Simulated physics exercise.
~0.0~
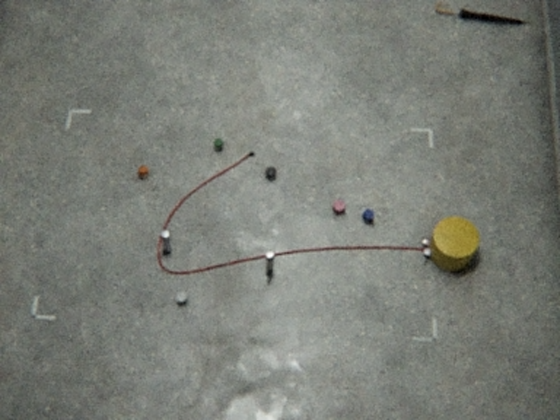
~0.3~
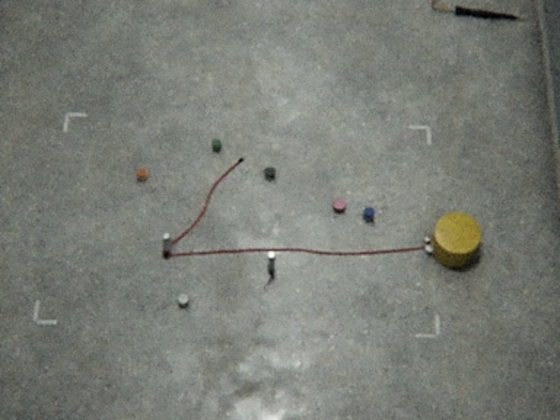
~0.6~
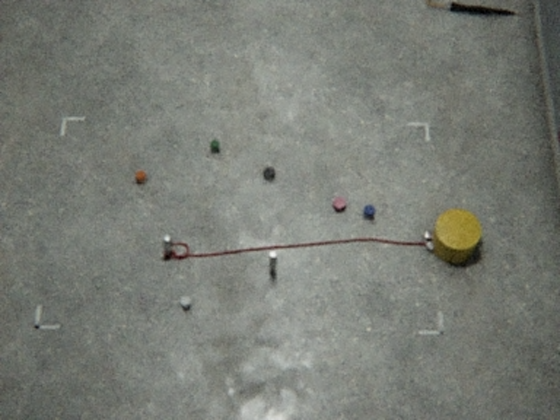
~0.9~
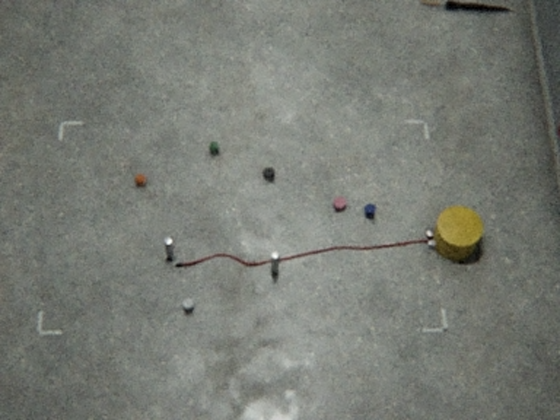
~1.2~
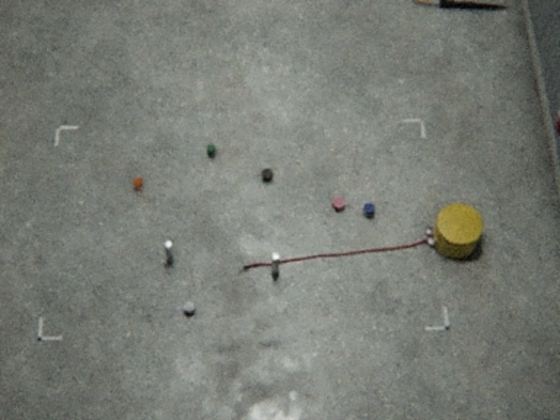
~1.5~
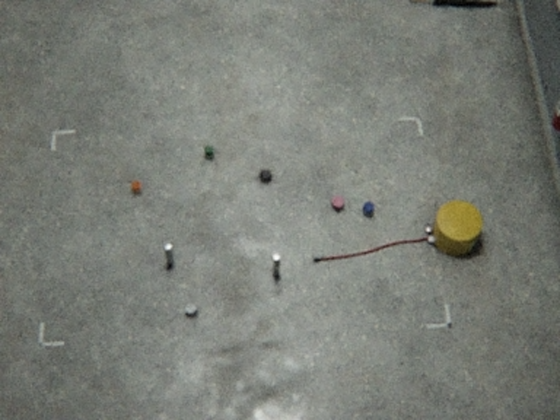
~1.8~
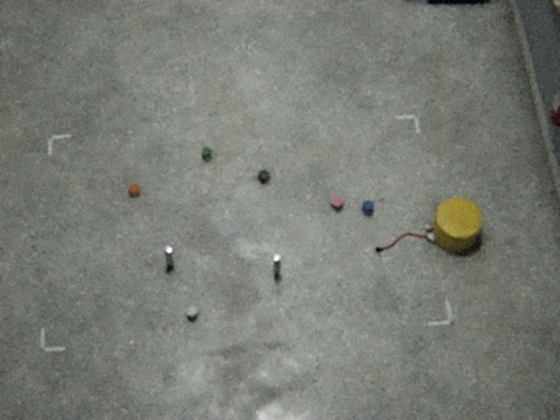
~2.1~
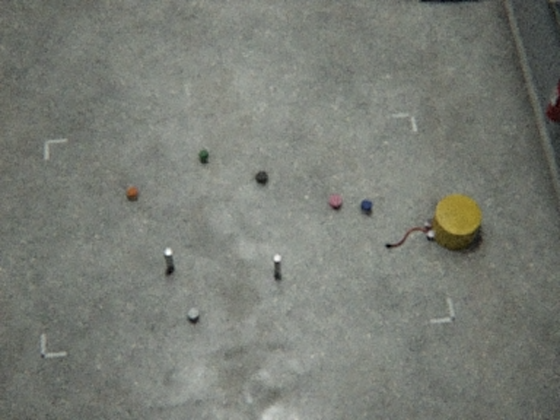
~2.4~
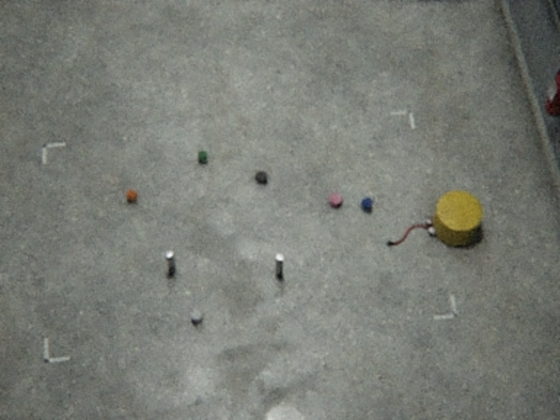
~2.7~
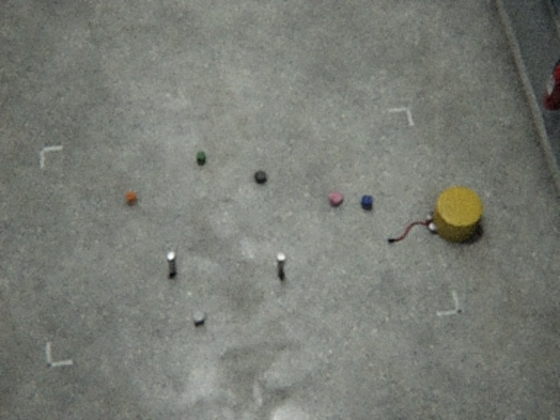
A long red cord lay curved across a concrete floor, and a yellow drum at the right reeled it in past two upright posts until only a short tail stuck out, while the small coloured objects scattered around stayed where they were.
